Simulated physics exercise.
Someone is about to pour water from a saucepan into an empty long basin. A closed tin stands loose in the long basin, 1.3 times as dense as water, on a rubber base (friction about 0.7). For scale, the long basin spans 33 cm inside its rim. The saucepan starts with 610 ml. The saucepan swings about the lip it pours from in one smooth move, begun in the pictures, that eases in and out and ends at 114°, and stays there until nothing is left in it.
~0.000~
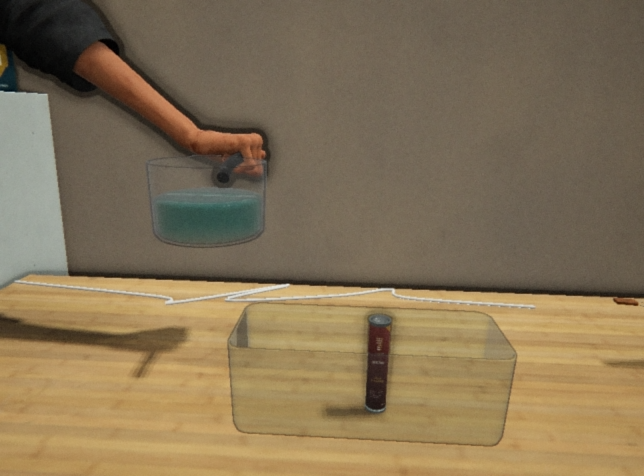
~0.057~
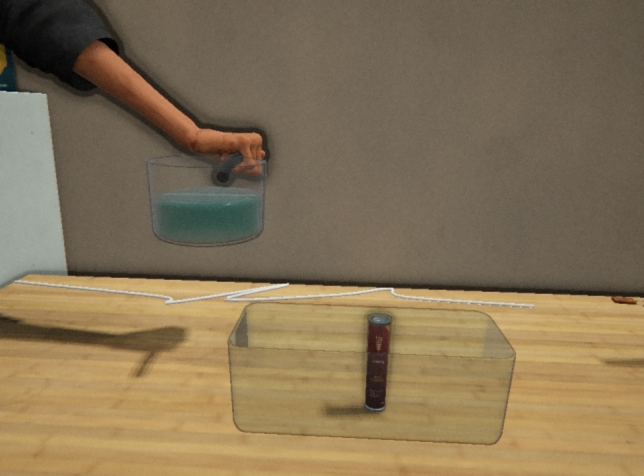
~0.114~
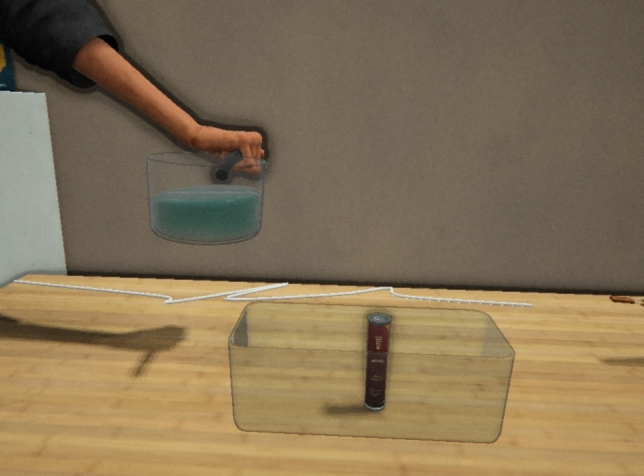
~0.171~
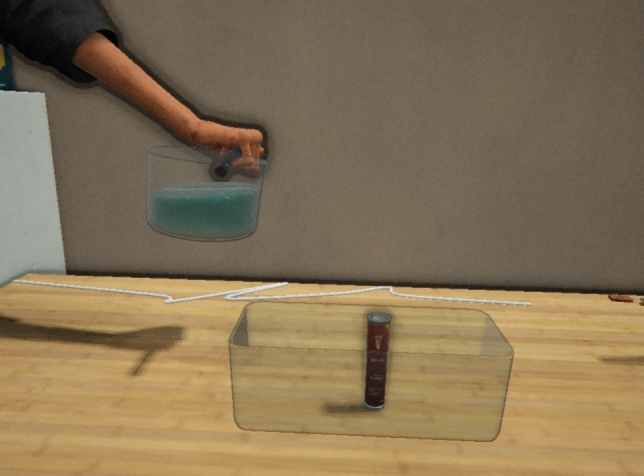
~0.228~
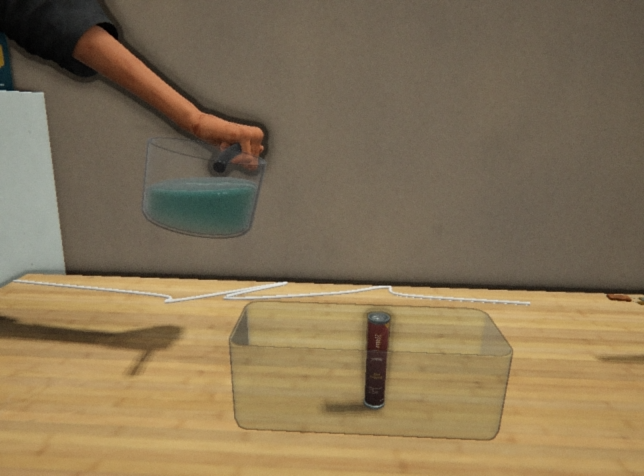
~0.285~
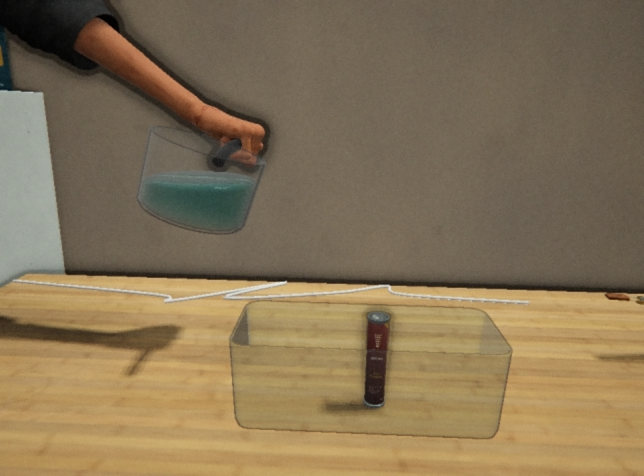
A hand slowly tilts a clear pan of blue-green water above a long basin holding a tin.
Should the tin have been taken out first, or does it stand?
It goes over.
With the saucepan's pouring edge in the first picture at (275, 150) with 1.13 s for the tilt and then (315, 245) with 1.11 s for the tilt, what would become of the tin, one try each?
First it goes over; then it keeps standing.
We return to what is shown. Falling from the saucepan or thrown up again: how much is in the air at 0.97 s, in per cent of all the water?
About 34 per cent.
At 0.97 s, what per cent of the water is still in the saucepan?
Near 12 in a hundred.
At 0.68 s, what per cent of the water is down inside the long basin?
About 0 per cent.
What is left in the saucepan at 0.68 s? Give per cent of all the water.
Some 72 per cent.
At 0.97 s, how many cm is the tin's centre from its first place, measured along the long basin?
About 1 cm.
By 0.68 s the tilt is 77° and 73 per cent is still to pour; the tin stands where it began.
By 0.97 s the tilt is 110° and 12 per cent is still to pour; the tin leans 6°.
By 1.28 s the tilt is 114° and 0 per cent is still to pour; the tin lies on its side.
By 1.61 s the tilt is 114° and 0 per cent is still to pour; the tin lies on its side.
At rest the tin lies on its side.
